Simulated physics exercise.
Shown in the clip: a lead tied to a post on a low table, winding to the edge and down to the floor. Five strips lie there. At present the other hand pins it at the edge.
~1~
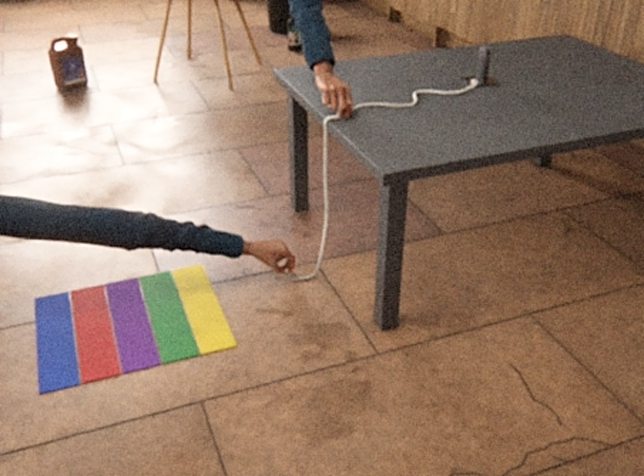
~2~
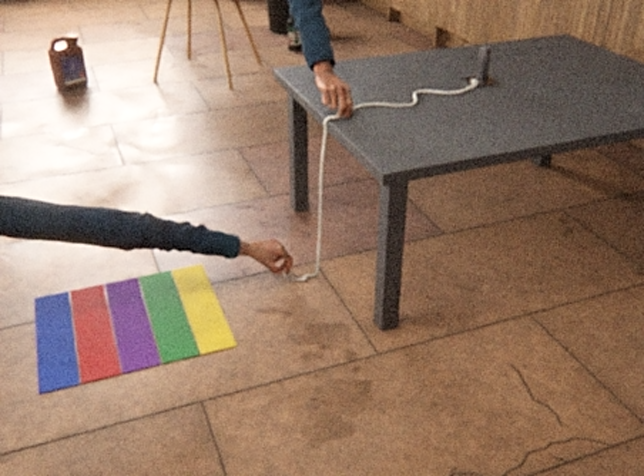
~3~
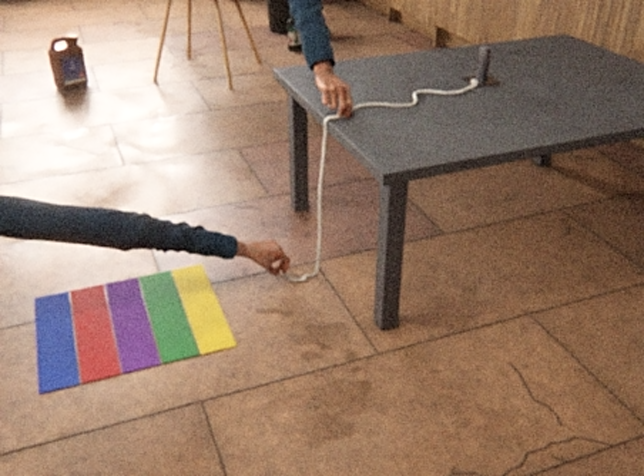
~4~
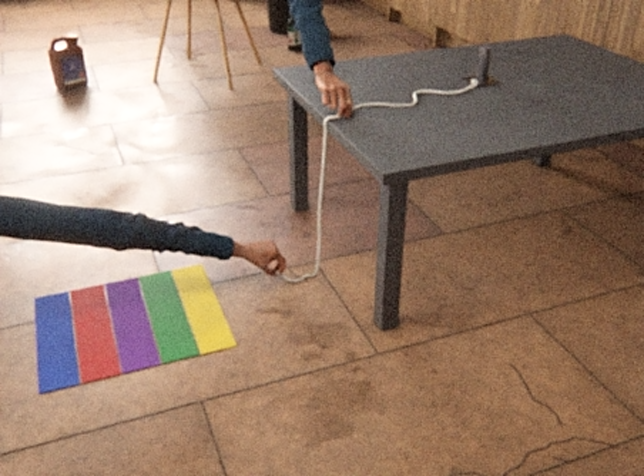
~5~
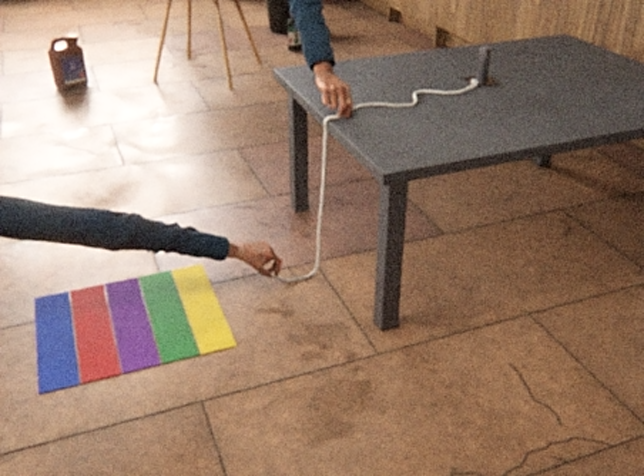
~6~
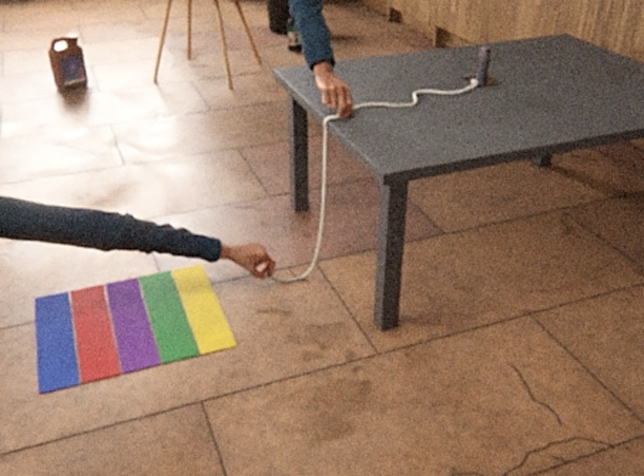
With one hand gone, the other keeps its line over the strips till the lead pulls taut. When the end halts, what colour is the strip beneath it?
Purple.
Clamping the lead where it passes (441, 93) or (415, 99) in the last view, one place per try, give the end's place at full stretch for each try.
(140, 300), (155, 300).
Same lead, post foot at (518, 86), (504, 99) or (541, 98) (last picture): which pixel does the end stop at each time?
Try by try: (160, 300), (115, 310) and (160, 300).
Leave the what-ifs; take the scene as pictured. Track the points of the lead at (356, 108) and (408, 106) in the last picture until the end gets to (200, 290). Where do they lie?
They end up close to (329, 116) and (373, 104).
Early on, end near (200, 290); over yellow.
Midway, end near (155, 299); over green.
At the end of the slack, end near (127, 305); over purple. The end stops over the purple strip.
